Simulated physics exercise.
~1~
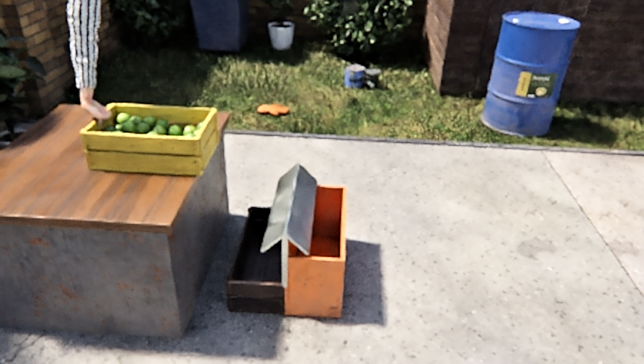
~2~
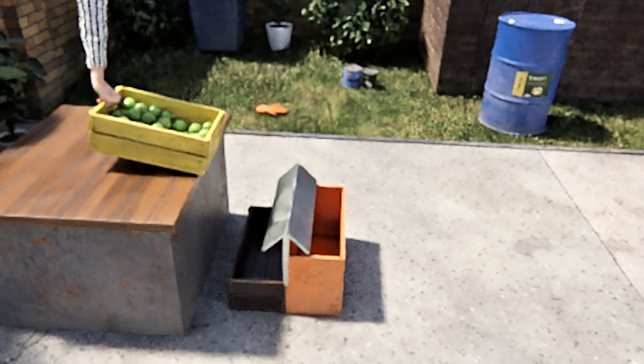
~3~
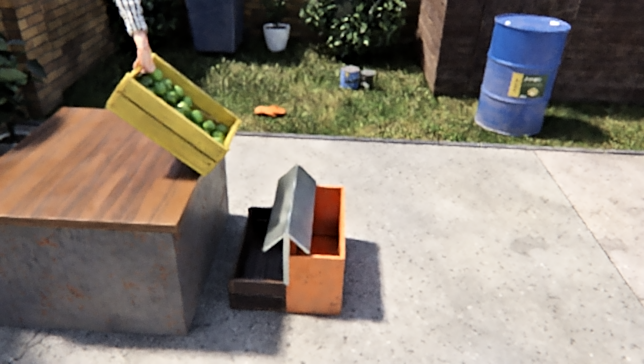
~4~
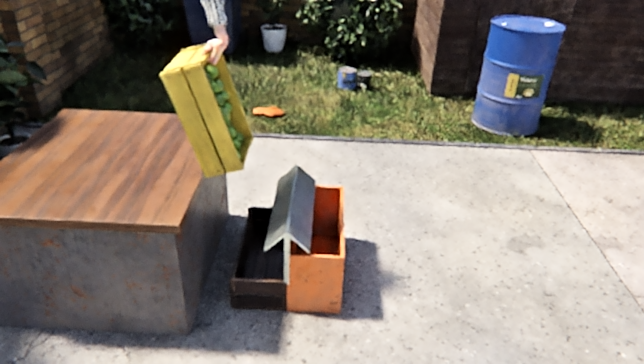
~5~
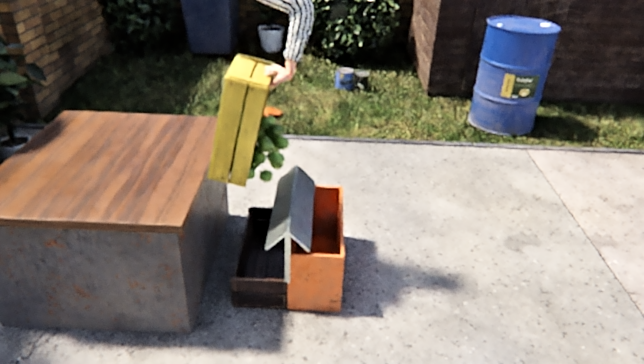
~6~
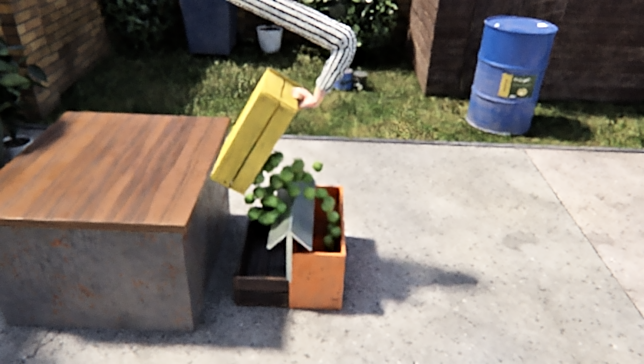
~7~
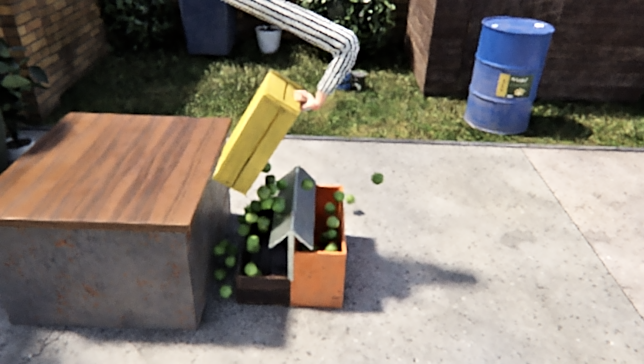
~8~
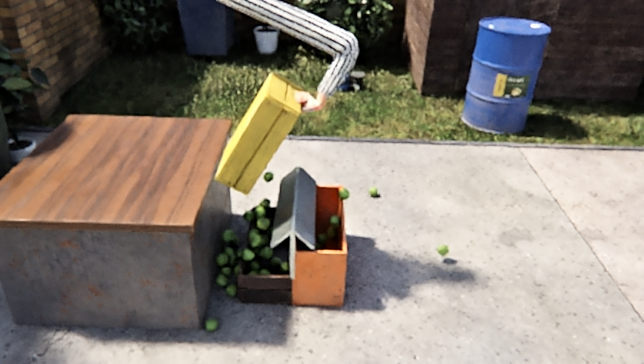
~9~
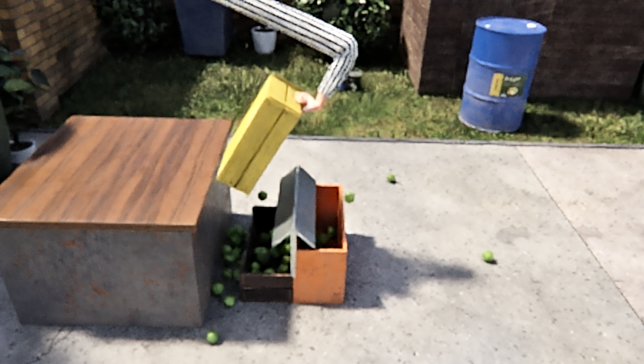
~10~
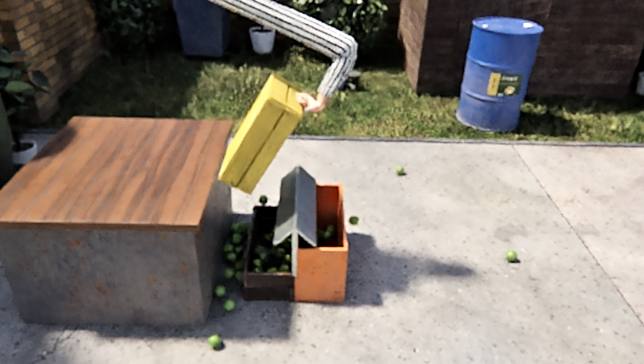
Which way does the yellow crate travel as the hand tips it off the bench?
The yellow crate moves to the right, going from the bench top to a place above the totes.
